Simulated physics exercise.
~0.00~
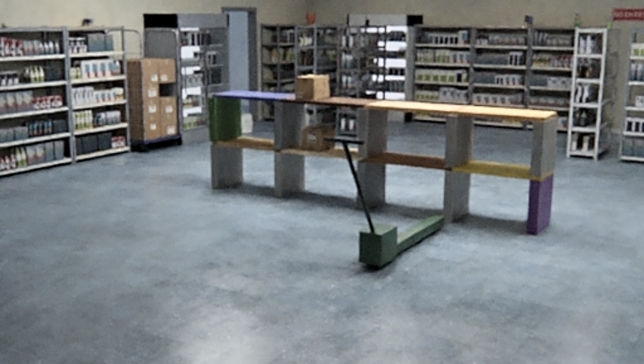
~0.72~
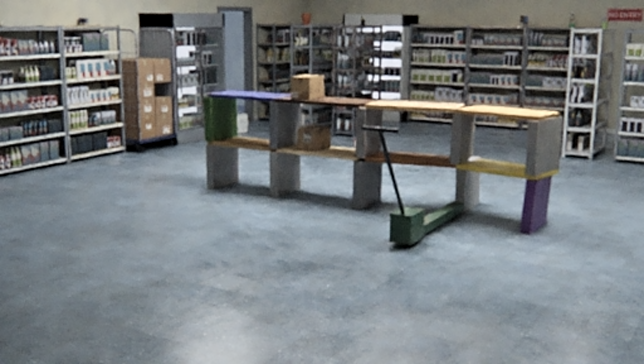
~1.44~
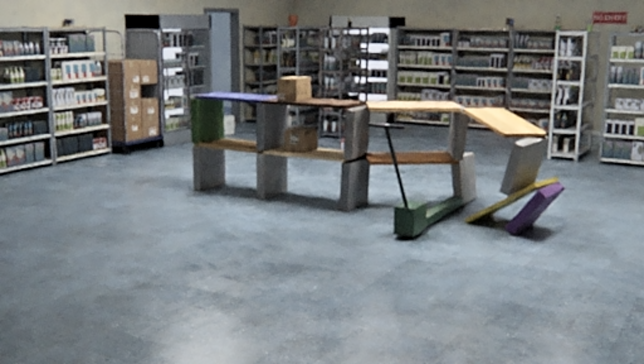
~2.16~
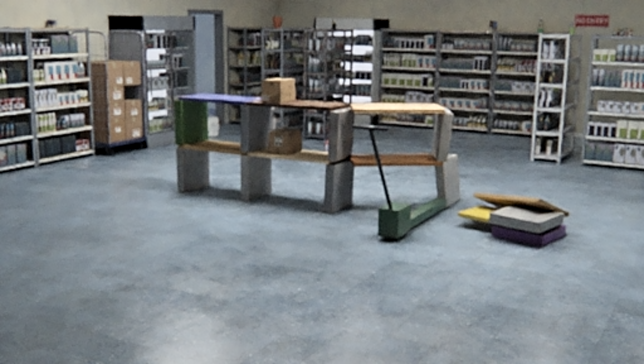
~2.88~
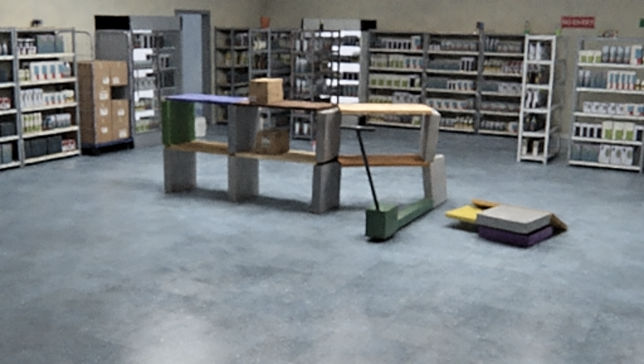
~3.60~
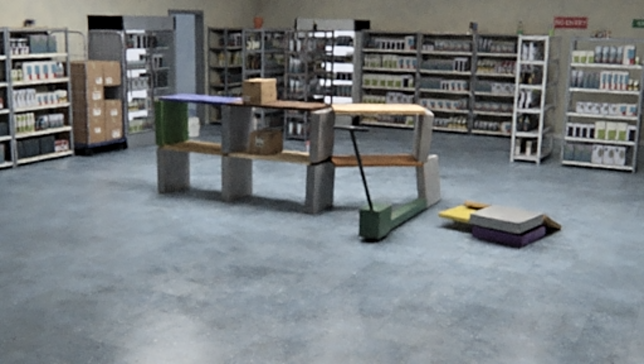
At the start, a long two-tier shelf of grey uprights and loose boards stands in a storeroom lined with stocked racks, with a green upright at its left end and a purple one at its right. A green floor jack with a long handle pushes in at the base near the right side, shifting the uprights there. The right end then gives way, its top board sloping down as the purple upright leans and the yellow board tilts. They drop to the floor in a low heap beside the jack. At the end, the yellow board and purple upright lie still, while the rest remains standing.
